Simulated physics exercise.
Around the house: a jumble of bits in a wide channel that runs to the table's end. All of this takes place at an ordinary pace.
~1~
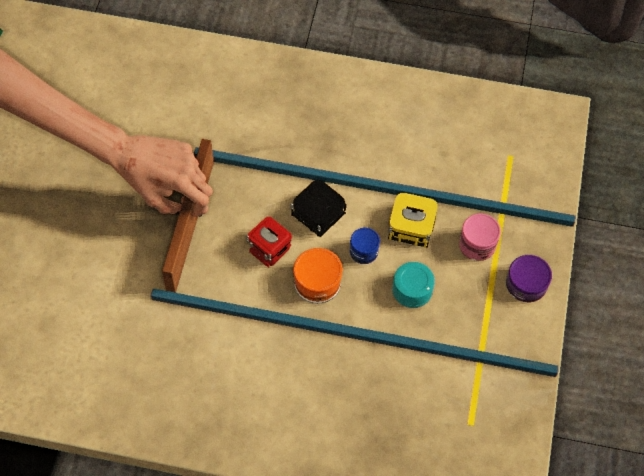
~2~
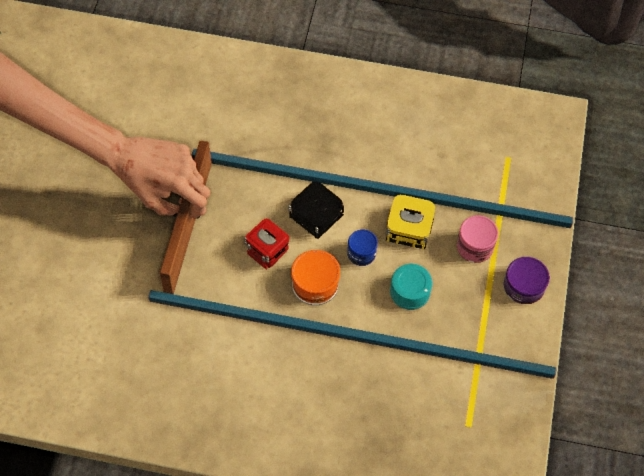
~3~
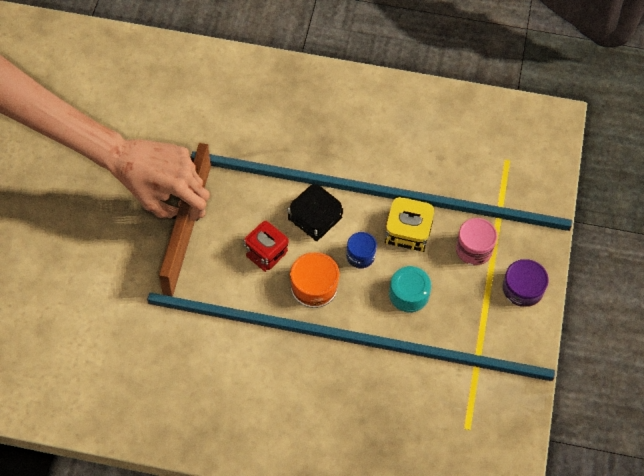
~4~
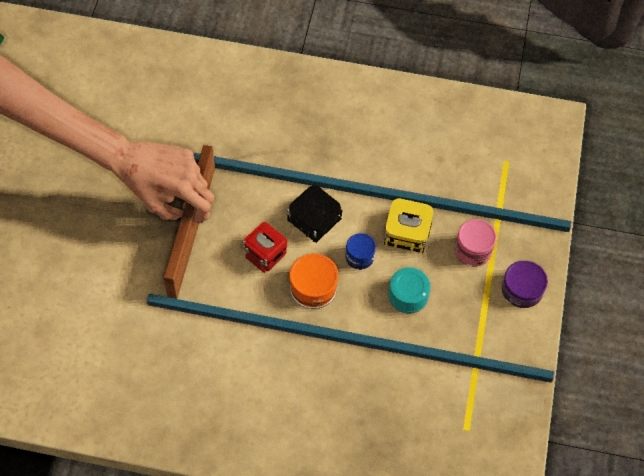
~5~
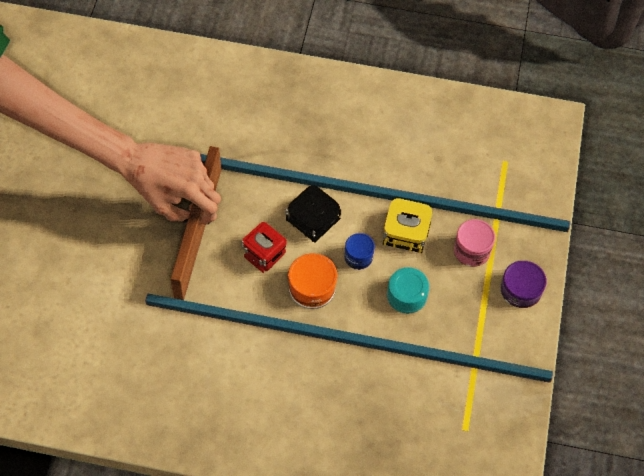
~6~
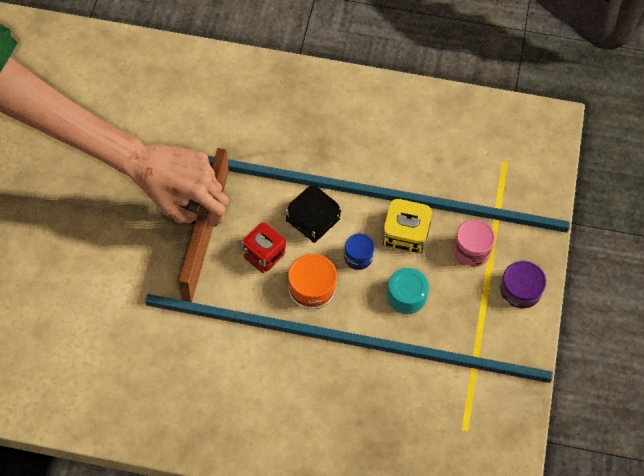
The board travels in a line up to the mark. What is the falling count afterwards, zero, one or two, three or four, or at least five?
Afterwards the falling count is one or two.
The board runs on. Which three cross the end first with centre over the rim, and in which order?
First the pink tub, then the purple tub, then the yellow case.
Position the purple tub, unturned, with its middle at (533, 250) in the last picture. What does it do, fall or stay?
Observed: The purple tub is not kept up.
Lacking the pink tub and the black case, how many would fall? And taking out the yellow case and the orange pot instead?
Tally of falls: 1 for the first try, 1 for the second.
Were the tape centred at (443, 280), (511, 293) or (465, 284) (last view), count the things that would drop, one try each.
So, one try after another, the floor gets 0, then 4, then 1.
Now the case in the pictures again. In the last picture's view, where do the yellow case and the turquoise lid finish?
The yellow case comes to rest close to (556, 252), while the turquoise lid rests close to (544, 312).
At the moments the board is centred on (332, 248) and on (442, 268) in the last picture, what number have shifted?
Answer - first 4, then 8.
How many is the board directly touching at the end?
The count in contact is 3.
Early on, none off yet; purple tub at rest near (523, 285); pink tub at rest near (474, 244); turquoise lid at rest near (408, 291).
A while later, none off yet; purple tub at rest near (523, 285); pink tub at rest near (475, 244); turquoise lid travelled a little near (425, 292).
Further along, none off yet; purple tub travelled a little near (535, 291); pink tub travelled well along near (548, 256); turquoise lid travelled well along near (498, 304).
Finally, the number that fall off is one or two; lost, pink tub and purple tub.
